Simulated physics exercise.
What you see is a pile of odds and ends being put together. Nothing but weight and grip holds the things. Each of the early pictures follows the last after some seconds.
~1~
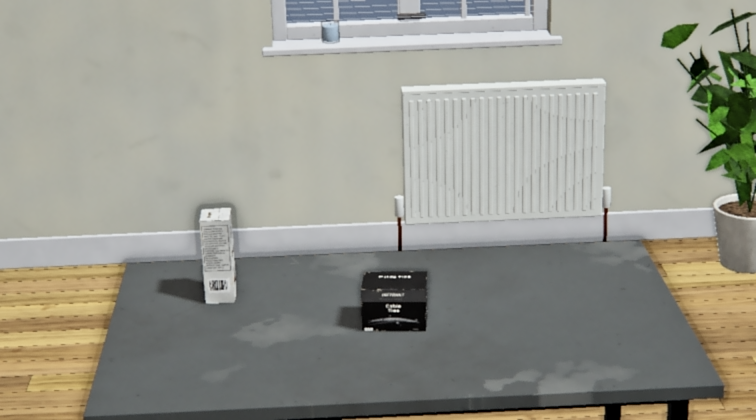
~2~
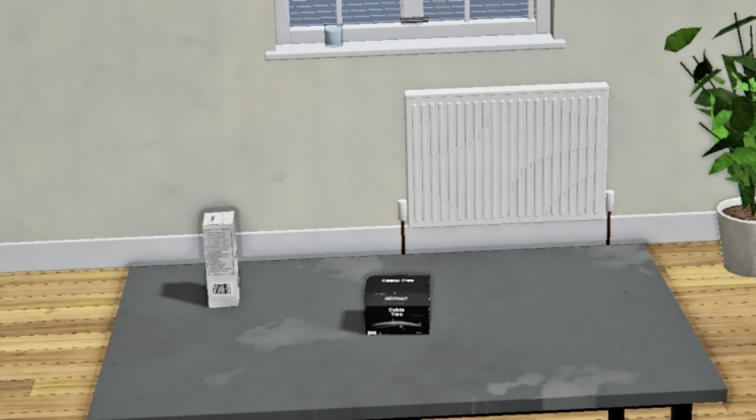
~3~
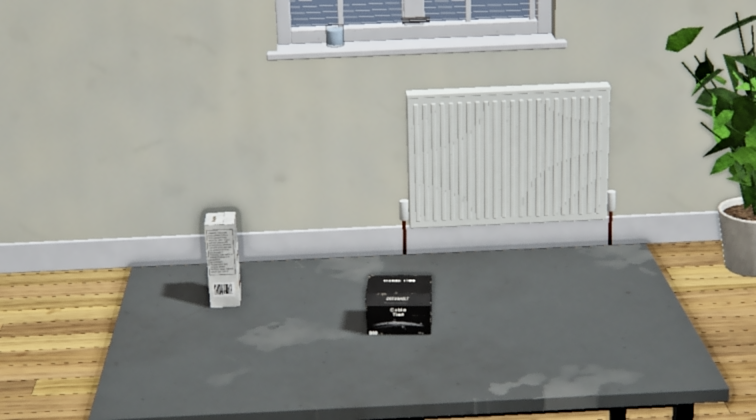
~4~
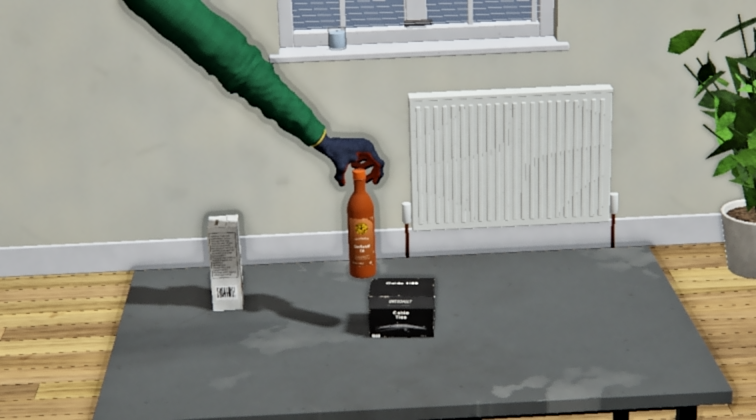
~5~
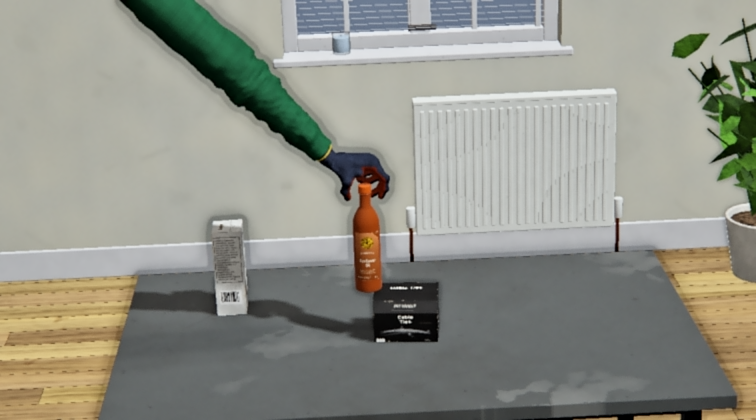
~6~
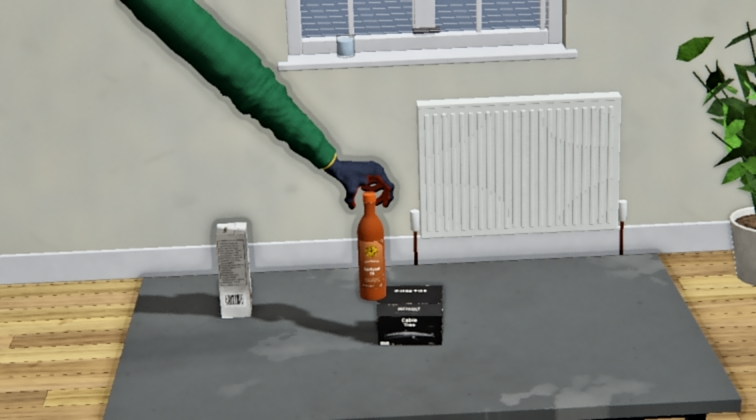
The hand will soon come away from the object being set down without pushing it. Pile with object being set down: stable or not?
I expect the pile not to stay intact.
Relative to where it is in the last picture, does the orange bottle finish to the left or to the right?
Direction of travel: Leftward.
Then, 0.40 s past the last view, orange bottle rocked 23° from its first pose near (350, 252).
Then, 0.60 s past the last view, orange bottle now fallen.
Then, 0.70 s past the last view, things are still on the move.
Then, 1.40 s past the last view, nothing new.
Finally, fallen, orange bottle; the other 2 still in place. Final places as the last picture's camera would see them, orange bottle near (300, 326). The pile gives way.
